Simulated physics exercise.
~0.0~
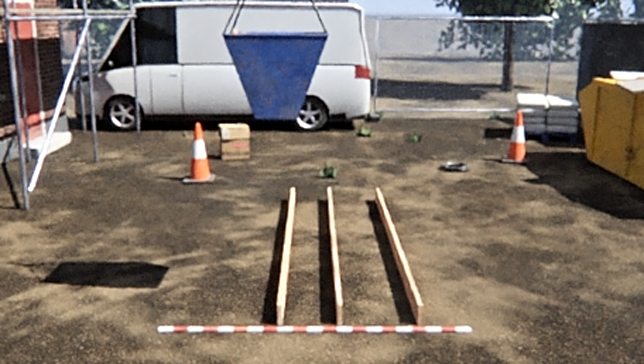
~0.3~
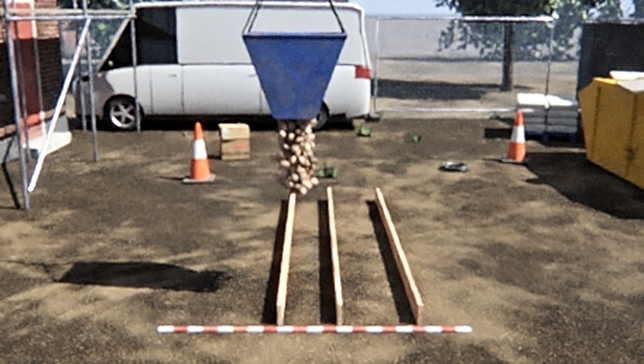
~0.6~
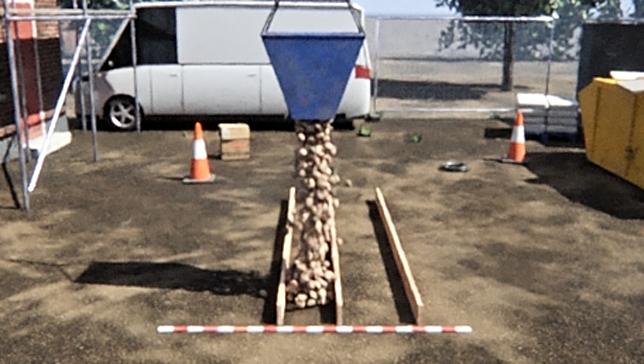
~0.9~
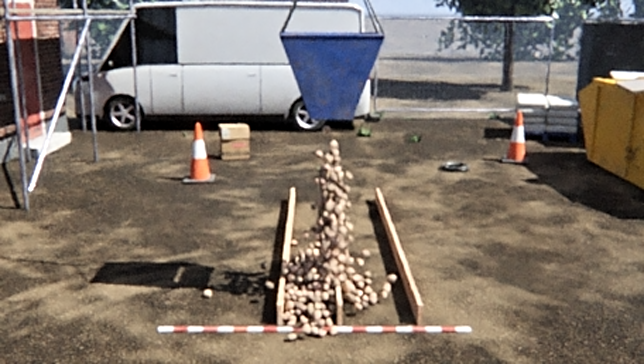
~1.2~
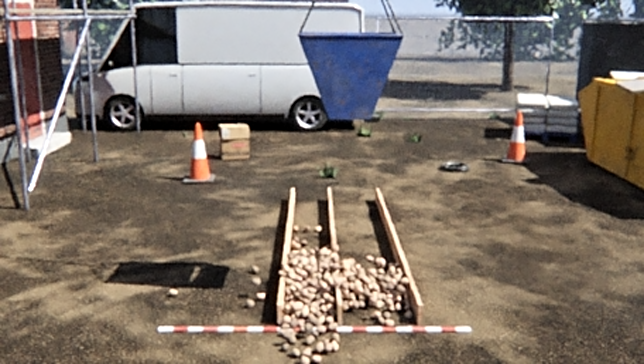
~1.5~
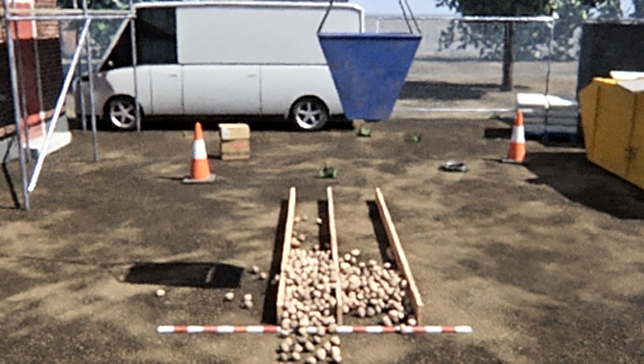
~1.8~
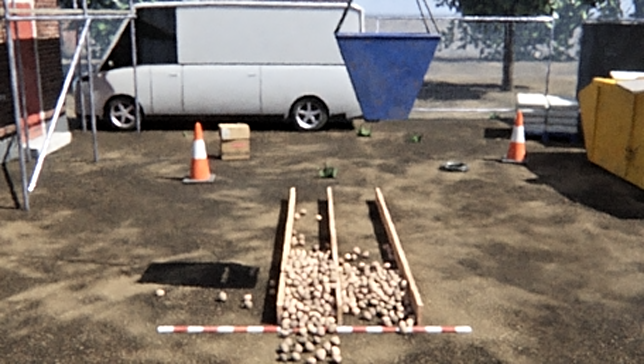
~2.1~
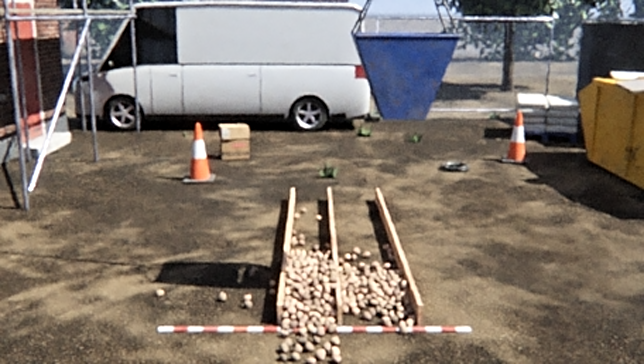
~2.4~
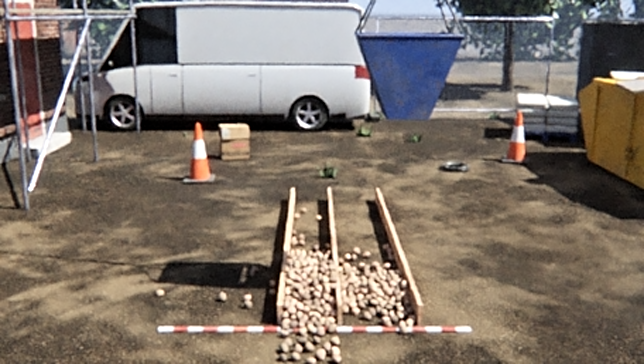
In this clip, a blue skip hanging before a white van moves right and drops rounded stones onto three wooden boards on the ground, then drifts on empty as the stones settle, mostly in the left bay, with fewer in the right and a few strays outside.
